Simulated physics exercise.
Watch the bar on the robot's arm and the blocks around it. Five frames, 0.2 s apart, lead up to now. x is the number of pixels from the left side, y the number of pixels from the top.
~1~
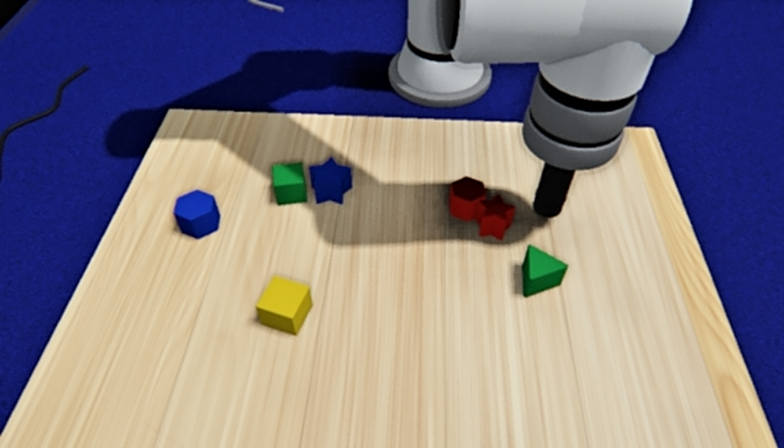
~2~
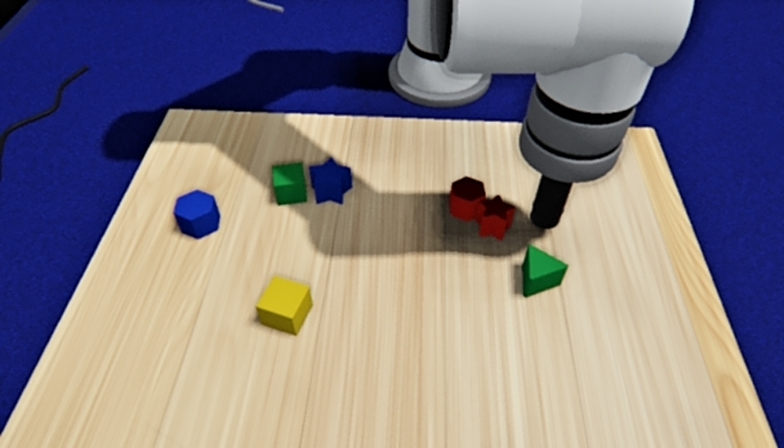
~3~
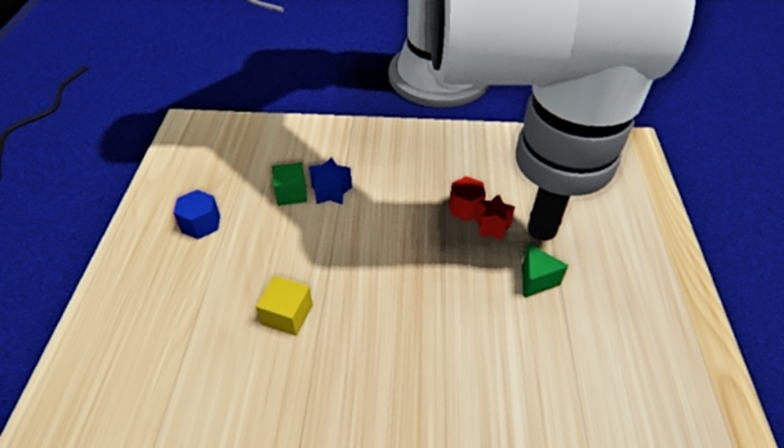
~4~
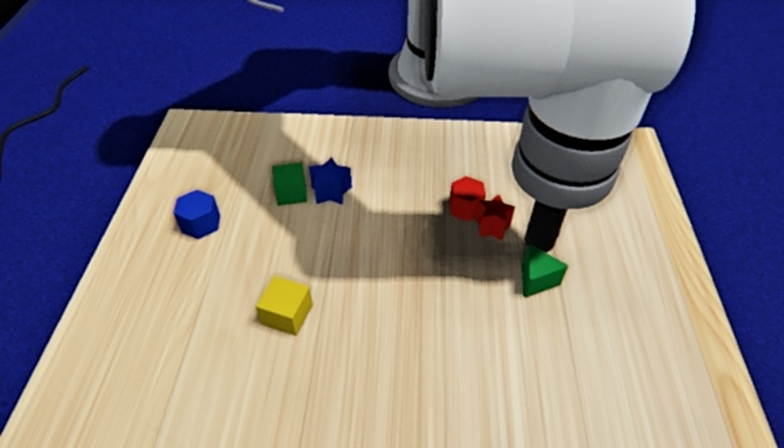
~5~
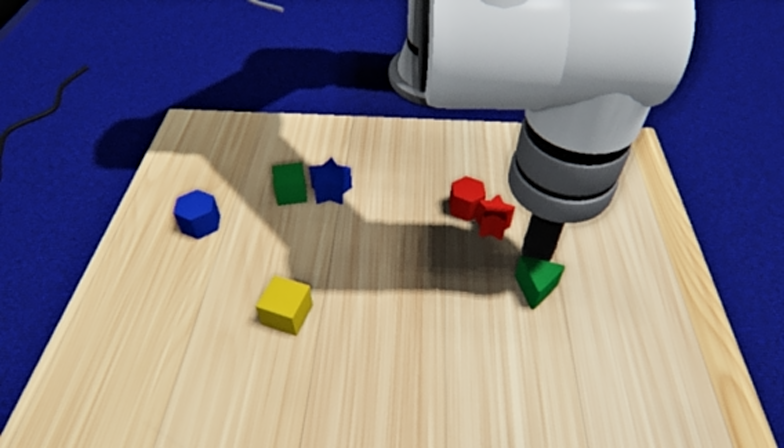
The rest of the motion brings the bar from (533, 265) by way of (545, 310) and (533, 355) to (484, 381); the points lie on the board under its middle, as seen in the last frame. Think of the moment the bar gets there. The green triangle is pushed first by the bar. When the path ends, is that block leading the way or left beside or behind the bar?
Shed along the way.
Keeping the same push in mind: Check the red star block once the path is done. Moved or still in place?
It keeps its spot.
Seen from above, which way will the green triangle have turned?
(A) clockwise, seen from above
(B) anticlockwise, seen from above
My pick is B.
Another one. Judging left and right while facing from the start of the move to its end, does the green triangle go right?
It seems not.
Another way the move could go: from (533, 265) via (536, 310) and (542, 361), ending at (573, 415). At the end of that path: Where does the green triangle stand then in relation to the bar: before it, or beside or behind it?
Carried ahead at the end.
On the path given first. One third of the way, bar (549, 299); green triangle (554, 319).
Two thirds of the way, bar (537, 345); green triangle (555, 368), turned 35° anticlockwise.
At the end, bar (487, 371); red star block in place; green triangle (554, 372), turned 40° anticlockwise.
